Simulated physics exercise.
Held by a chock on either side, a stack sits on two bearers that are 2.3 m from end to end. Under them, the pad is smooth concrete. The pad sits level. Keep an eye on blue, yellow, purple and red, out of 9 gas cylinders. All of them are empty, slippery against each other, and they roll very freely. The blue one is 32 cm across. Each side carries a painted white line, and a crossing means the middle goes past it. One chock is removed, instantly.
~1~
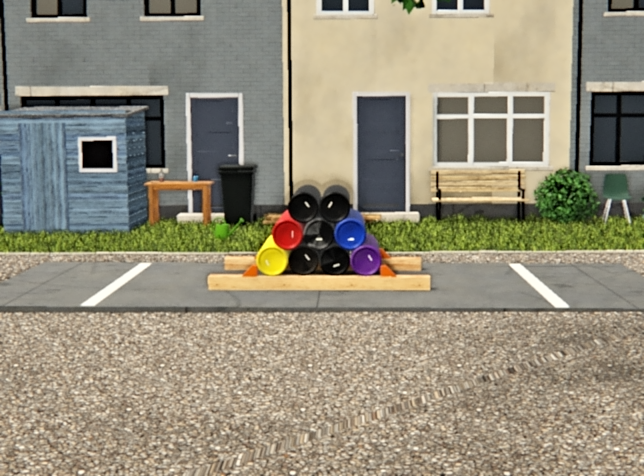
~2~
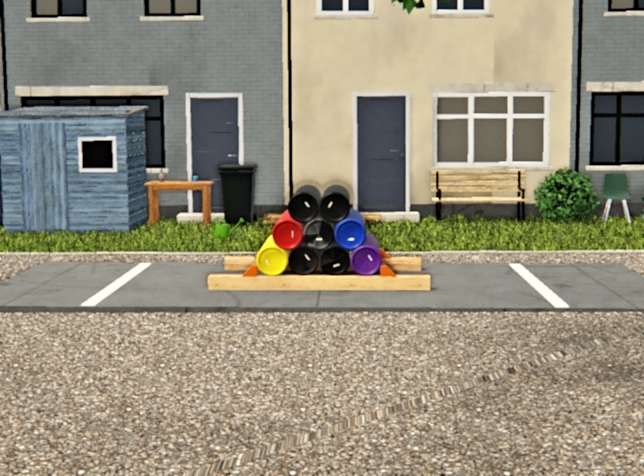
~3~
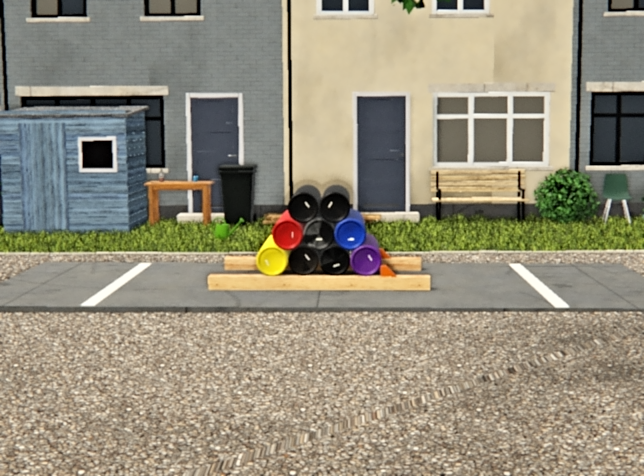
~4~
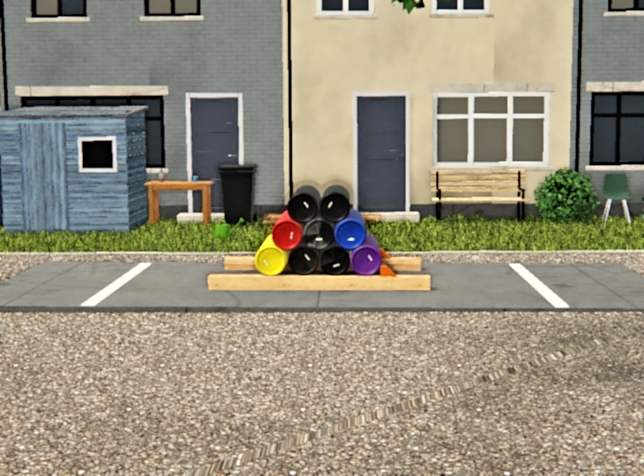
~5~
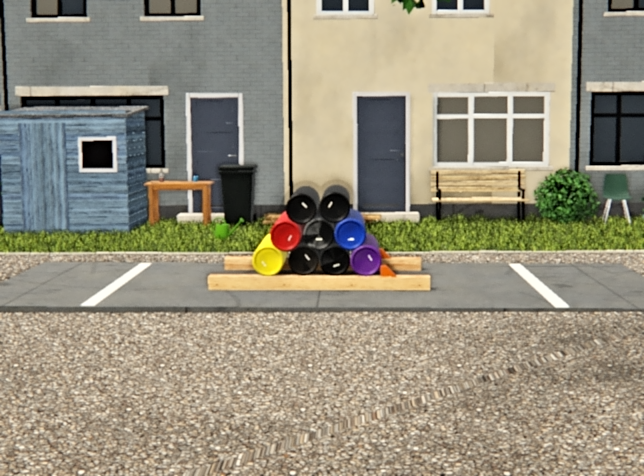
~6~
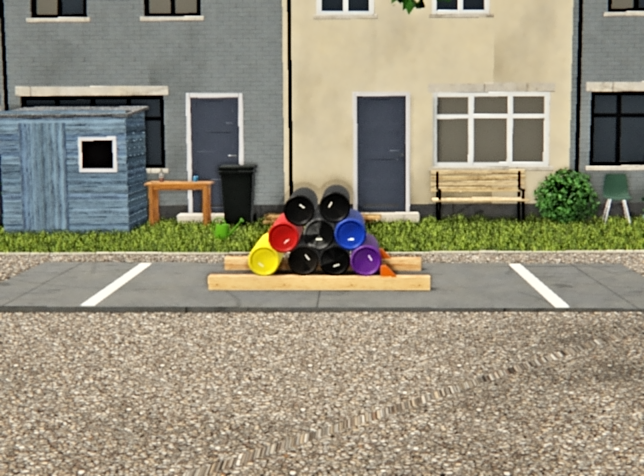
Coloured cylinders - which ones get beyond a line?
Blue: Stays, yellow: Goes, purple: Stays, red: Goes.
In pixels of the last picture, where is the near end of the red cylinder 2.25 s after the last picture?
(231, 261), roughly.
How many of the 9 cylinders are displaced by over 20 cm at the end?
Count: 6.
Then, 2.2 s past the sixth picture, blue is up on others, 85 cm from the bearers' right end, rolling right; yellow is off the bearers, 5 cm short of the left line, rolling left; purple is on the bearers, 65 cm from the bearers' right end; red is on the bearers, 25 cm from the bearers' left end, rolling left; 0 of 9 have crossed.
Then, 5.2 s past the sixth picture, yellow is past the left line; red is past the left line; as before, blue, purple; 2 of 9 have crossed.
Finally (8.6 s after the last picture), blue is up on others, 80 cm from the bearers' right end; yellow is past the left line; purple is on the bearers, 65 cm from the bearers' right end; red is past the left line; 5 of 9 have crossed.
